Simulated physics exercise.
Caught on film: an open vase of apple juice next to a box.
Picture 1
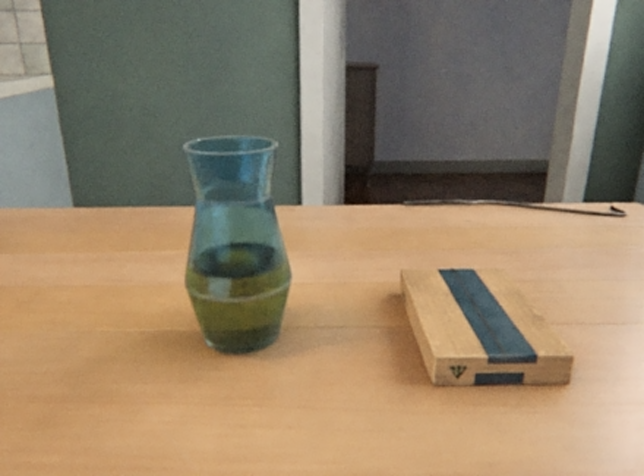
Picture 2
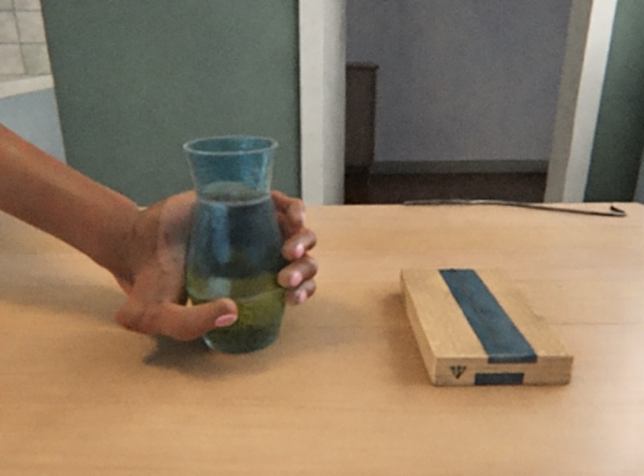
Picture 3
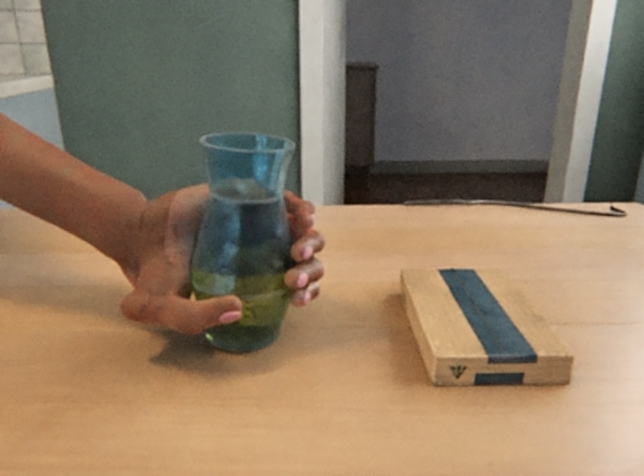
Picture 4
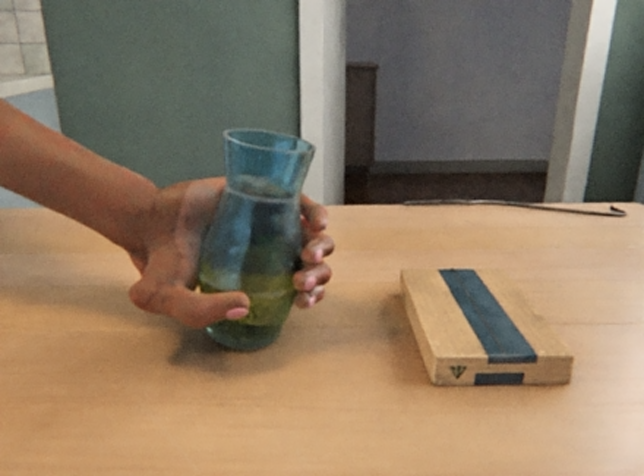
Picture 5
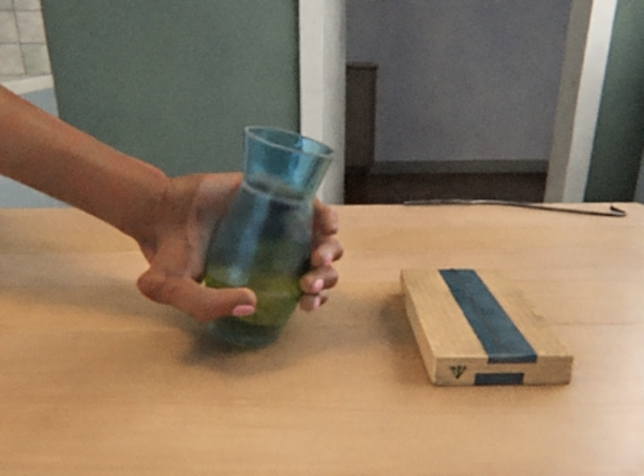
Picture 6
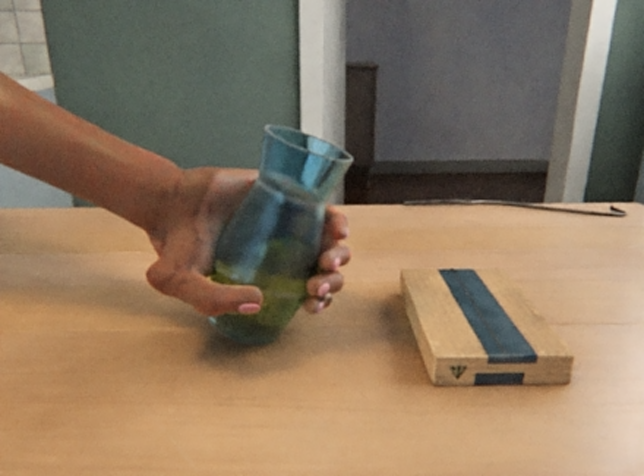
Blue-green glass vase partly filled with liquid being grasped by a hand from the left and gradually tilted rightward beside a wooden box.
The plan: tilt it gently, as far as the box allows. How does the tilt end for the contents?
It ends with some lost.
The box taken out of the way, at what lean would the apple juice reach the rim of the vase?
Roughly 70°.
Next, the vase leans by about 45°; its rim is dry.
After that, the vase leans by about 70°; its rim is dry.
Finally, the vase leans by about 80°, against the box; it has slopped over; about half of the apple juice is inside.
